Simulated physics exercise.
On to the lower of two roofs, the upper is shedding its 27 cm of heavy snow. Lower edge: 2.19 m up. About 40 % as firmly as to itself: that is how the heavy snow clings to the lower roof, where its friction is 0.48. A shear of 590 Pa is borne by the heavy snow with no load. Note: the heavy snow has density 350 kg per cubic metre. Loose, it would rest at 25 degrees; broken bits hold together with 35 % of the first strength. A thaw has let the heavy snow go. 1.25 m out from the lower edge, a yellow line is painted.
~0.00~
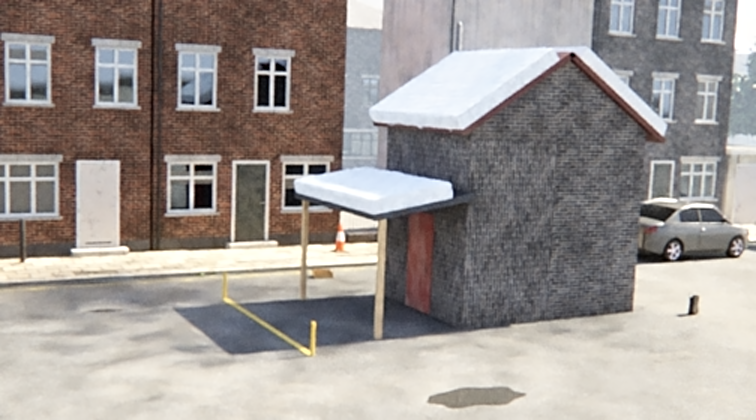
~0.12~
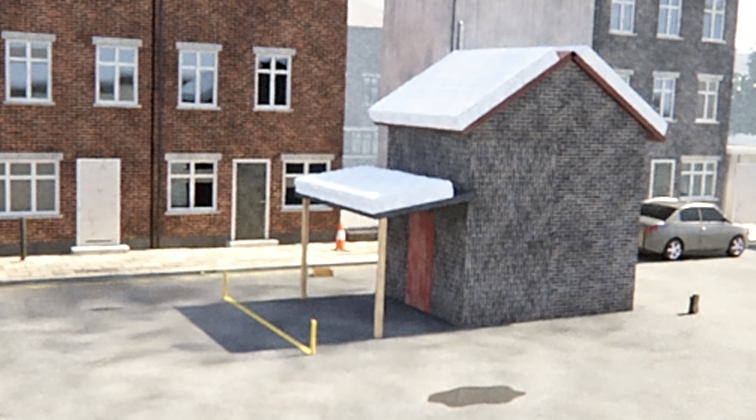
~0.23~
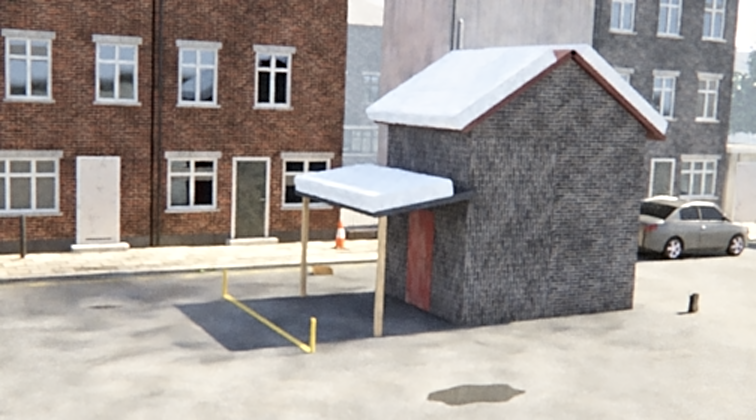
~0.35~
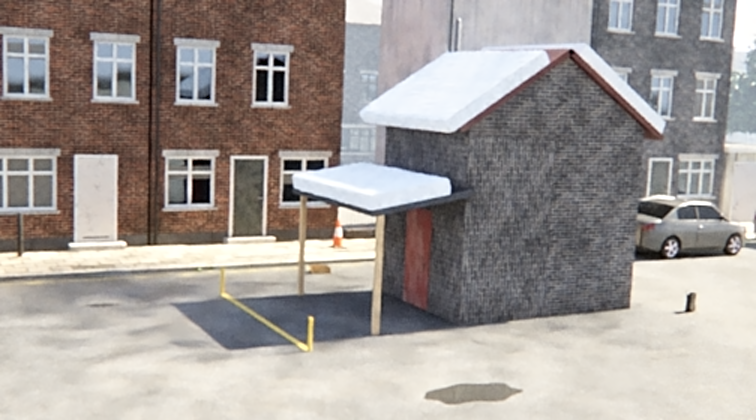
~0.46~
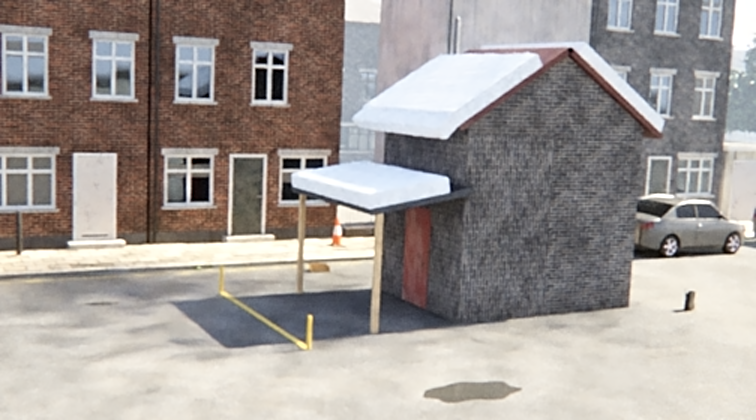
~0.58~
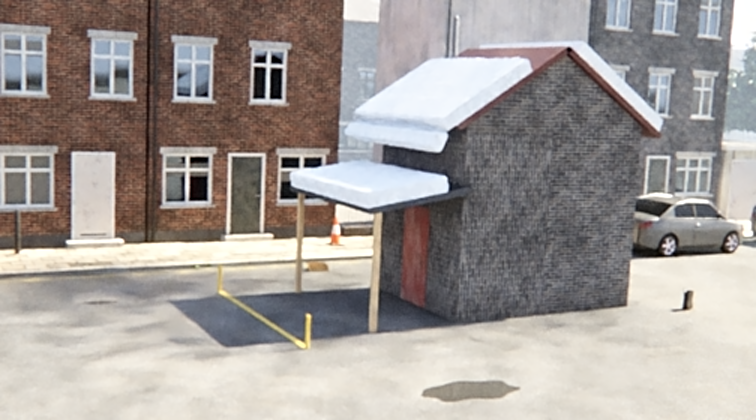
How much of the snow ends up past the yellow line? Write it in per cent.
About 35 %.
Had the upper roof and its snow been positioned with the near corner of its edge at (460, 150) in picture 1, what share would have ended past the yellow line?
12 per cent or so.
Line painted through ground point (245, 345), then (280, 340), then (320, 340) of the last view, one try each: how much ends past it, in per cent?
Respectively about 16 in a hundred, 25 in a hundred and 45 in a hundred.
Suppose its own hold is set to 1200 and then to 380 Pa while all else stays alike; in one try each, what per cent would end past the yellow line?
The two runs give near 16 % and near 40 % respectively.
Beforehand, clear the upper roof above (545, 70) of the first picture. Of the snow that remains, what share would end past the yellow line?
Then around 30 percent.
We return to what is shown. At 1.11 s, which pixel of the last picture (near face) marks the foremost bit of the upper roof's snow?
(378, 187) or thereabouts.
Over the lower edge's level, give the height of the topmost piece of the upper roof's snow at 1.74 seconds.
Height above lower edge: Approx. 0.6 m.
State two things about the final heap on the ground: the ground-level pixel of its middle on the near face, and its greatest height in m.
You'd find it near (280, 340), piled some 0.3 m high.
After 1.11 s, none is below the lower edge and 0 % is past the line.
After 1.74 s, 27 % is below the lower edge and 4 % is past the line.
After 2.37 s, 58 % is below the lower edge and 33 % is past the line.
After 3.00 s, 59 % is below the lower edge and 35 % is past the line.
After 3.30 s, at the end, 59 % is below the lower edge and 35 % is past the line.
